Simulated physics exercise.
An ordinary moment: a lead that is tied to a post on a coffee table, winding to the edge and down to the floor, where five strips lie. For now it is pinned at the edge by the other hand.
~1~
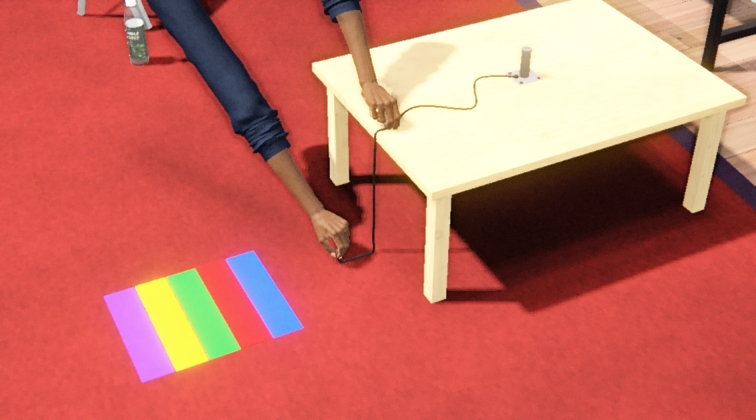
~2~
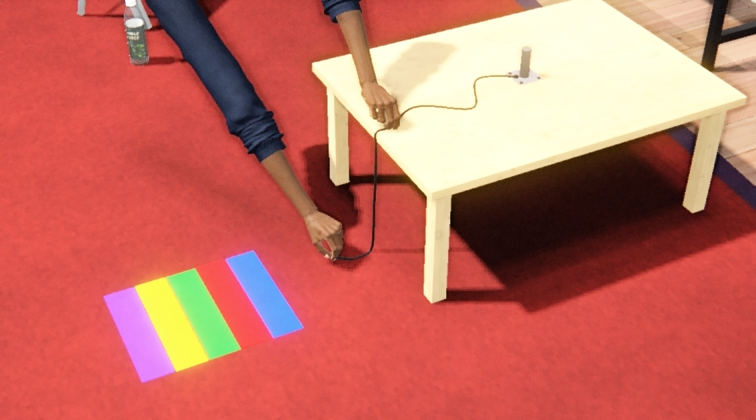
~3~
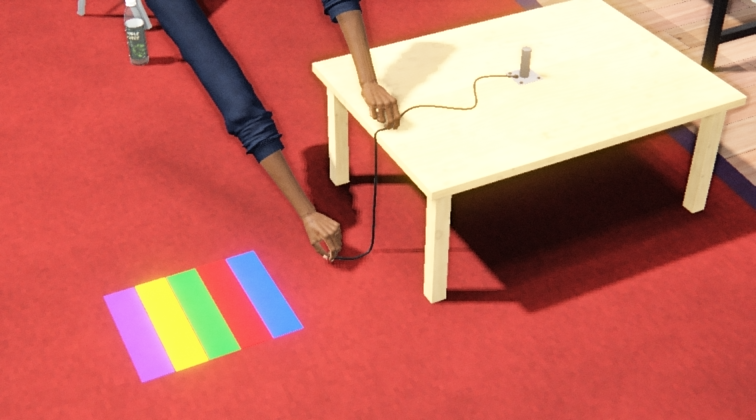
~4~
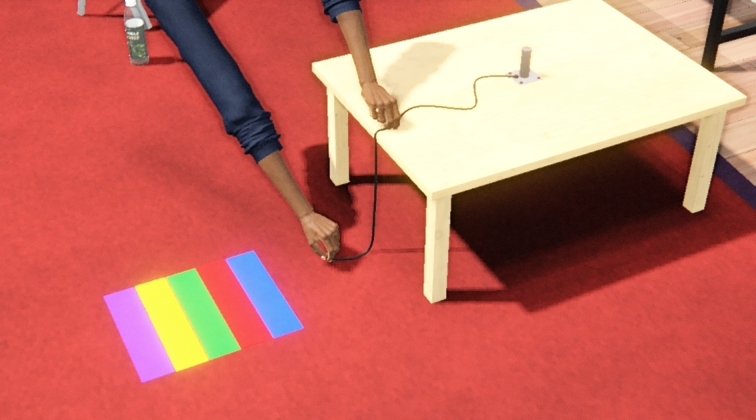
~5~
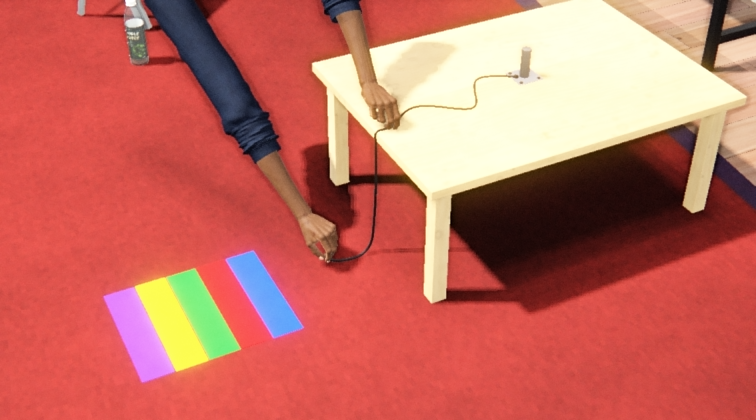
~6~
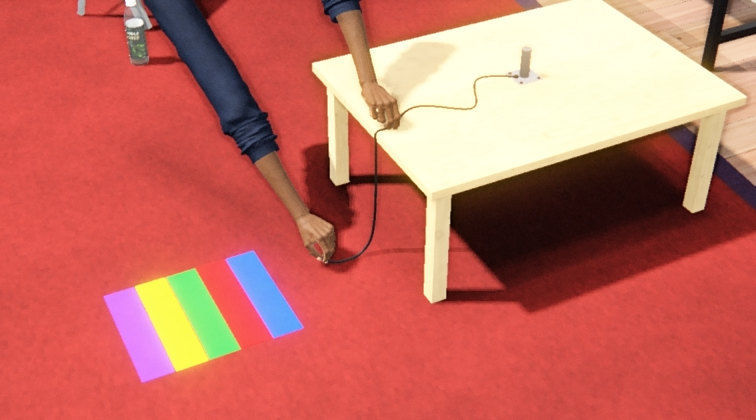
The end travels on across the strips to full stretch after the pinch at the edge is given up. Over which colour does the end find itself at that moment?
I would say over green.
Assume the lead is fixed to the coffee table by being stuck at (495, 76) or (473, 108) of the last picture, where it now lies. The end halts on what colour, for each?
Try by try: Green, then red.
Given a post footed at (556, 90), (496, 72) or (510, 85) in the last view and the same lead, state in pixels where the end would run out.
Going through them in sequence: (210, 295), (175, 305) and finally (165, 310).
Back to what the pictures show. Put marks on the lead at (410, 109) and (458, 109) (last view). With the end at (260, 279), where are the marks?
To (385, 125) and (425, 110).
A little later, end near (260, 279); over blue.
Next, end near (220, 292); over red.
When it is tight, end near (195, 300); over green. The green one.
